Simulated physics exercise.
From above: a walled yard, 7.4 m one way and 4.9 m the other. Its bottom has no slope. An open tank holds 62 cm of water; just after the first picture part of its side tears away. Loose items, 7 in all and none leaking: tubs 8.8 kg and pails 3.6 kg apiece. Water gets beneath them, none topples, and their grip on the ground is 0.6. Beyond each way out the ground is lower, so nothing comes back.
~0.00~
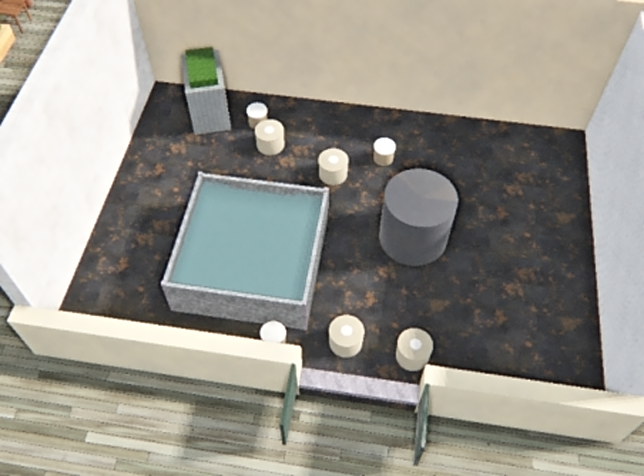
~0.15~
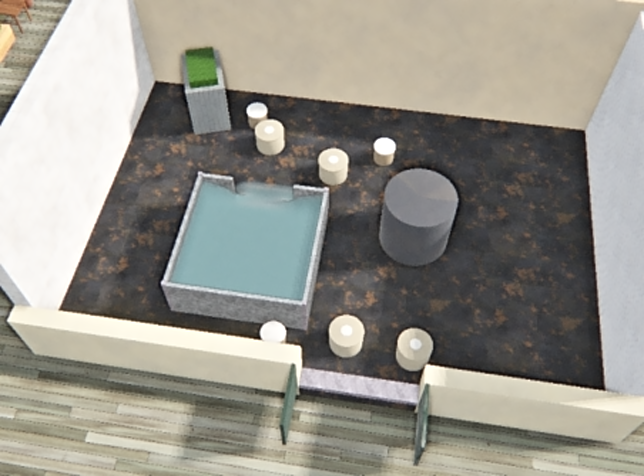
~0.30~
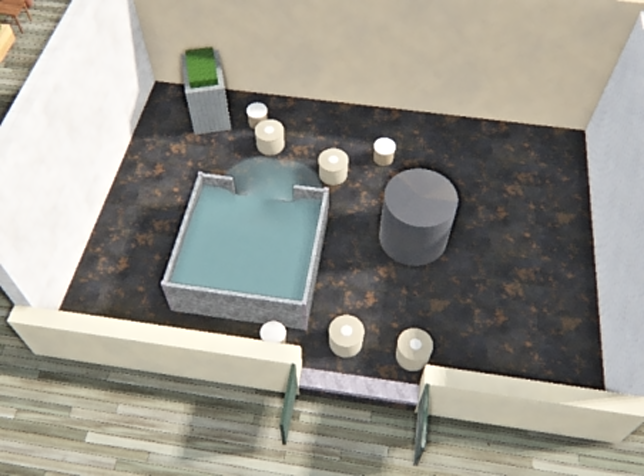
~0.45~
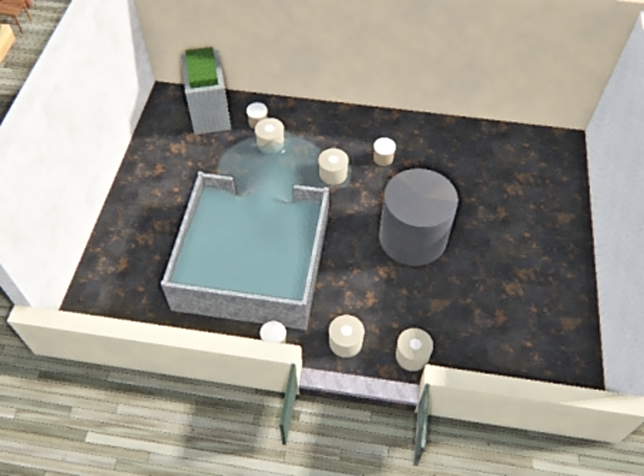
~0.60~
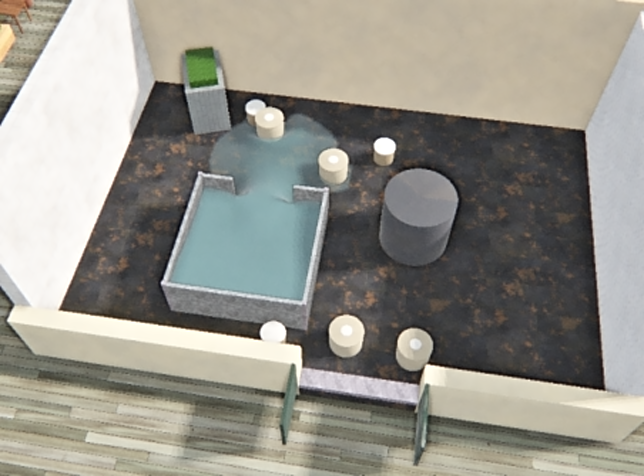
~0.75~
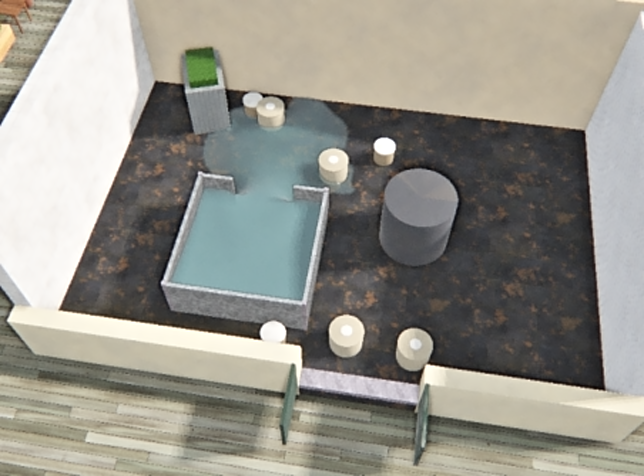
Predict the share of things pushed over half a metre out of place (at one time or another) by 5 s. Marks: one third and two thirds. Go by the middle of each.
That comes to one to two thirds.
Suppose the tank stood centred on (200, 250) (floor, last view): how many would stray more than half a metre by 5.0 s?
Then 3.
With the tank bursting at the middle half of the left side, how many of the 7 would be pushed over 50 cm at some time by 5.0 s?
Then 4.
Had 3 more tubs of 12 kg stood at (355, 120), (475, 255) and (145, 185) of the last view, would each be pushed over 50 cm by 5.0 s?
In turn: Over, less, less.
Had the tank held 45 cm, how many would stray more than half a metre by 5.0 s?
In that case 4 of them.
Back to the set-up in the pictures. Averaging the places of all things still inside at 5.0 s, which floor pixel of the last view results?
Near (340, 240).
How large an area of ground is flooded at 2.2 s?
About 14 m2.
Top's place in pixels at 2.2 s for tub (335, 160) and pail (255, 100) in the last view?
Around (377, 158) and (233, 81).
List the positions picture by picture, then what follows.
In the first picture, a tub at (269, 130) rests on the ground; a pail at (257, 110), on the bottom; 3.3 m2 under water; 0 of 7 have shifted.
In the second picture, a tub at (269, 130) rests on the ground; a pail at (257, 110), on the bottom; water covers 3.9 m2; 0 of 7 have shifted.
In the third picture, a tub at (269, 130) rests on the ground; a pail at (257, 110), on the bottom; 4.6 m2 under water; 0 of 7 have shifted.
In the fourth picture, a tub at (269, 129) rests on the ground, 3 cm from its start; a pail at (257, 110) rests on the ground; 5.3 m2 under water; 0 of 7 have shifted.
In the fifth picture, a tub at (269, 118) rests on the ground, 26 cm from its start; a pail at (256, 107) rests on the ground, 7 cm from its start; 6.2 m2 under water; 2 of 7 have shifted.
In the sixth picture, a tub at (270, 107), on the bottom, 50 cm from its start; a pail at (253, 99) rests on the ground, 26 cm from its start; 7.2 m2 under water; 2 of 7 have shifted.
After 1.1 s 2 of 7 are over 50 cm from their spots; 1 afloat.
After 2.2 s 3 of 7 are over 50 cm from their spots; 2 afloat.
After 3.5 s 2 of 7 are over 50 cm from their spots; 2 afloat.
After 5.0 s 4 of 7 are over 50 cm from their spots, and 4 have been at some point; 2 afloat.
